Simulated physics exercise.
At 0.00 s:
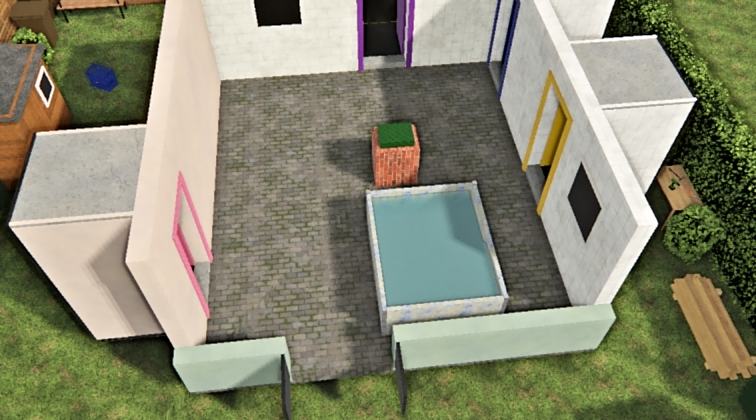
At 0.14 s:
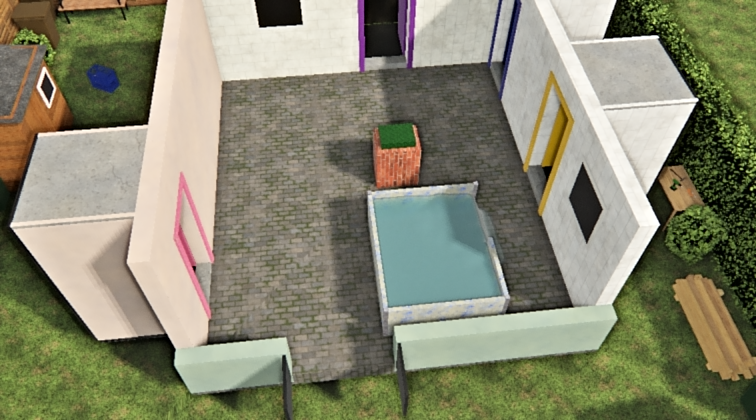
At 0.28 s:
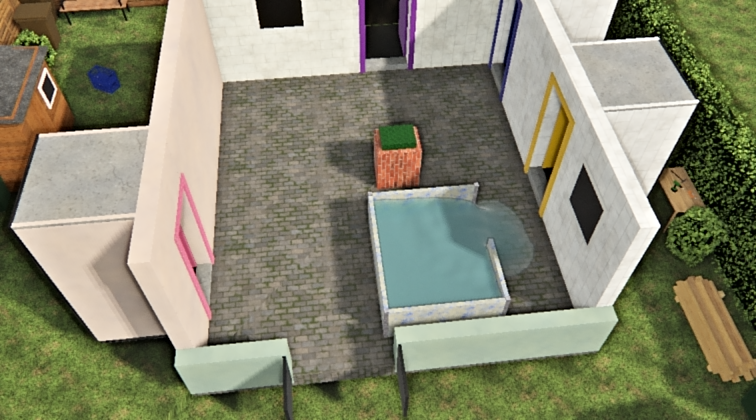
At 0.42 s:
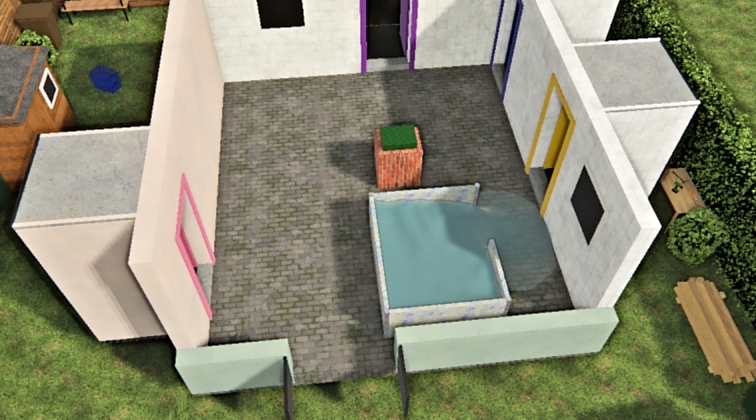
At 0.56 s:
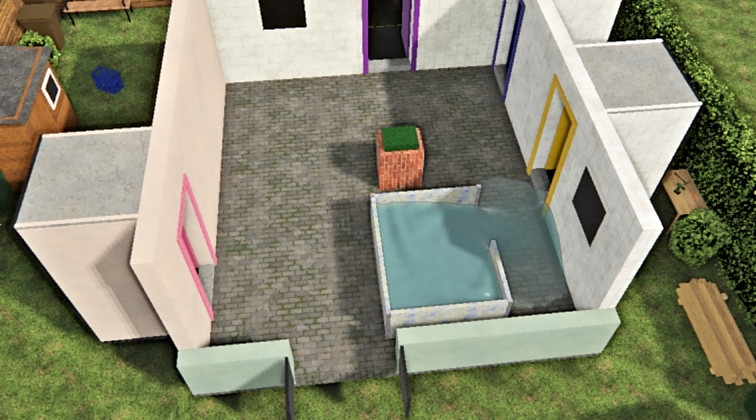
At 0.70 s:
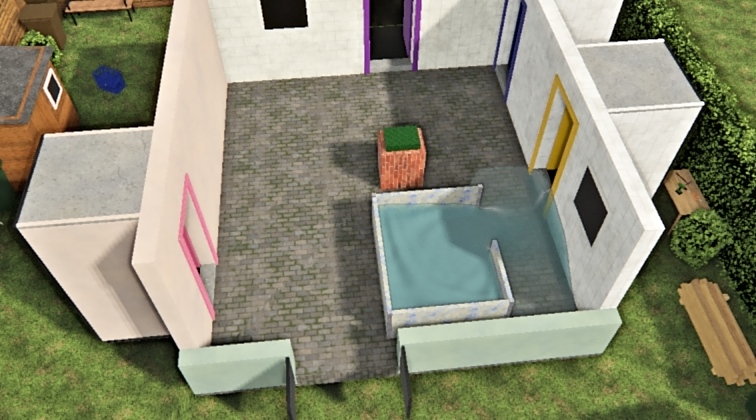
Water burst through the right side of a pale-walled pool in a paved yard, fanned out across the paving toward the yellow-framed doorway, then spread along the foot of the right-hand wall.
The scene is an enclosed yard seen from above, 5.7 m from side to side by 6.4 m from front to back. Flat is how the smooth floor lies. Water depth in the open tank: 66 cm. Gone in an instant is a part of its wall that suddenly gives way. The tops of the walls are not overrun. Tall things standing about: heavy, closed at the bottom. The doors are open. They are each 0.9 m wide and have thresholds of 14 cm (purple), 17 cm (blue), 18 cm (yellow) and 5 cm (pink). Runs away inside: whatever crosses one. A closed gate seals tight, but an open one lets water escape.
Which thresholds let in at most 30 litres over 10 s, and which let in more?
My prediction: The purple door lets in a smaller amount than the limit; the blue door lets in a smaller amount than the limit; the yellow door lets in a larger amount than the limit; the pink door lets in a smaller amount than the limit.
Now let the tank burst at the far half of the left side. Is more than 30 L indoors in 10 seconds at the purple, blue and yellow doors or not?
Note: Purple short of the mark, blue short of the mark, yellow short of the mark.
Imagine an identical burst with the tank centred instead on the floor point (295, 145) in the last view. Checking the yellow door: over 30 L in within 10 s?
Well, yellow ends up inside the mark.
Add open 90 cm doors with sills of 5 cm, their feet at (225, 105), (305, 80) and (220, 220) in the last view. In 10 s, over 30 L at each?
More, less, less.
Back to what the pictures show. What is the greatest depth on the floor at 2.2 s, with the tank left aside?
Depth max: Approx. 38 cm.
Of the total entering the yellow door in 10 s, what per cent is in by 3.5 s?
Around 90 percent.
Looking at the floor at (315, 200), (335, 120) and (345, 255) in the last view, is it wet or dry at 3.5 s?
First spot not yet wet, second not yet wet, third not yet wet.
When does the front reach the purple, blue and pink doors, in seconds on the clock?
Purple: 2.6 s; blue: 1.6 s; pink: 4.0 s.
After 1.4 s water covers 15 % of the floor and is deepest (48 cm) near (547, 229); purple door not reached, blue door not reached, yellow door 34 cm at the sill, 30 L in, pink door not reached.
After 2.2 s water covers 30 % of the floor and is deepest (38 cm) near (582, 333); purple door not reached, blue door 5 cm at the sill, 0 L in, yellow door 28 cm at the sill, 88 L in, pink door not reached.
After 3.5 s water covers 45 % of the floor and is deepest (28 cm) near (536, 230); purple door 13 cm at the sill, 0 L in, blue door 10 cm at the sill, 0 L in, yellow door 22 cm at the sill, 120 L in, pink door not reached.
After 6.0 s water covers 70 % of the floor and is deepest (18 cm) near (539, 238); purple door 11 cm at the sill, 0 L in, blue door 12 cm at the sill, 1 L in, yellow door 15 cm at the sill, 133 L in, pink door 4 cm at the sill, 0 L in.
After 10.0 s water covers 95 % of the floor and is deepest (12 cm) near (582, 333); purple door 7 cm at the sill, 0 L in, blue door 10 cm at the sill, 1 L in, yellow door 8 cm at the sill, 133 L in, pink door 7 cm at the sill, 4 L in.
